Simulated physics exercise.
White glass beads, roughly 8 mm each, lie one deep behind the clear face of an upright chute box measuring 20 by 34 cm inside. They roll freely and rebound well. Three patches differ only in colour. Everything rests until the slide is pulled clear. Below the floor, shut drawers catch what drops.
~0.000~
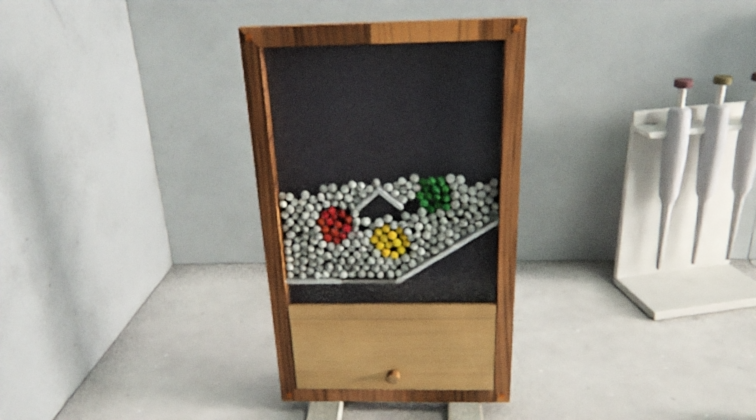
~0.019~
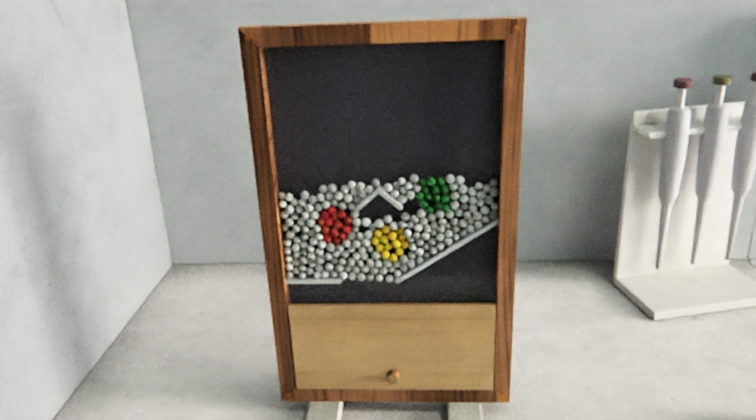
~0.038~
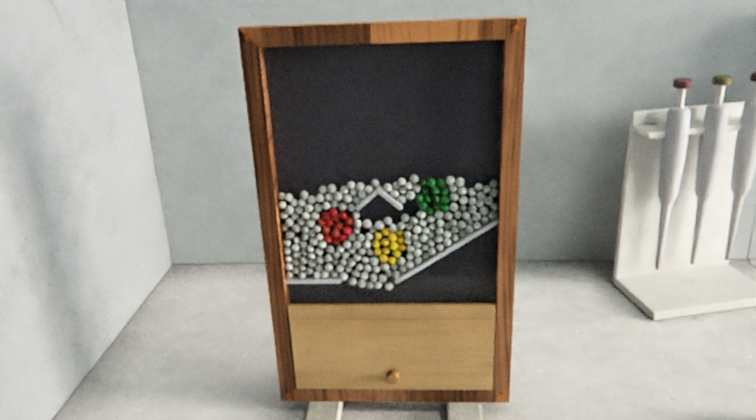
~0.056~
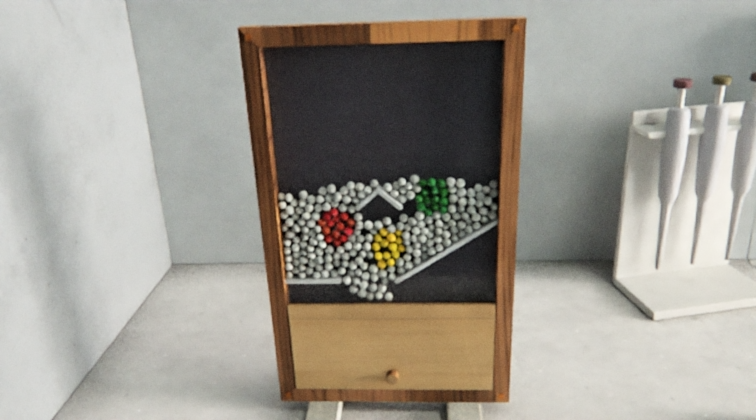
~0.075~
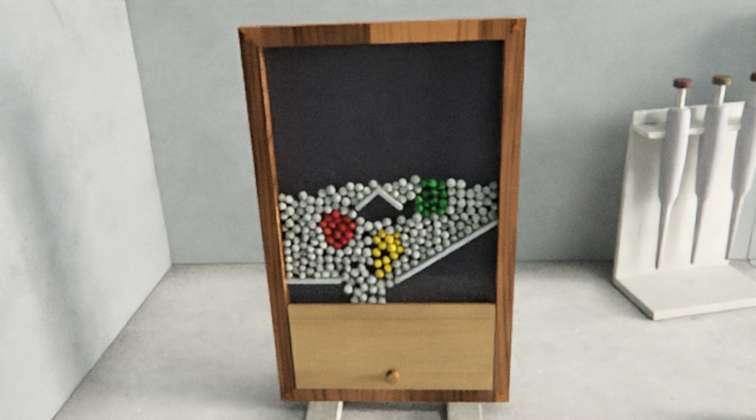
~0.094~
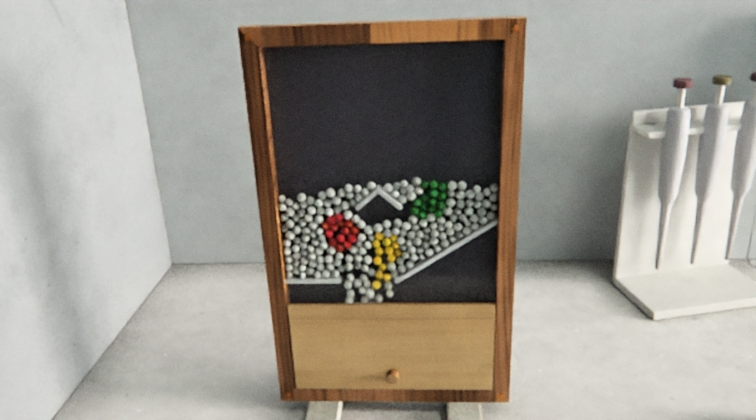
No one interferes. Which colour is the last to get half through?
Last out: Green.
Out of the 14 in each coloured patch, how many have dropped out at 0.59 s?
Yellow 14, red 14, green 14.
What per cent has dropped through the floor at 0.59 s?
Roughly 75 per cent.
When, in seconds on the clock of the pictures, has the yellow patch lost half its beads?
At about 0.2 s.
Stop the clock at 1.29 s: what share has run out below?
About 95 per cent.
By 0.24 s, 30 % are out; out of 14, yellow 13, red 3, green 0.
By 0.59 s, 75 % are out; out of 14, yellow 14, red 14, green 14.
By 1.29 s, 95 % are out; out of 14, yellow 14, red 14, green 14.
At rest by 2.0 s, 95 % are out; out of 14, yellow 14, red 14, green 14; half out at yellow 0.20 s, red 0.29 s, green 0.45 s.
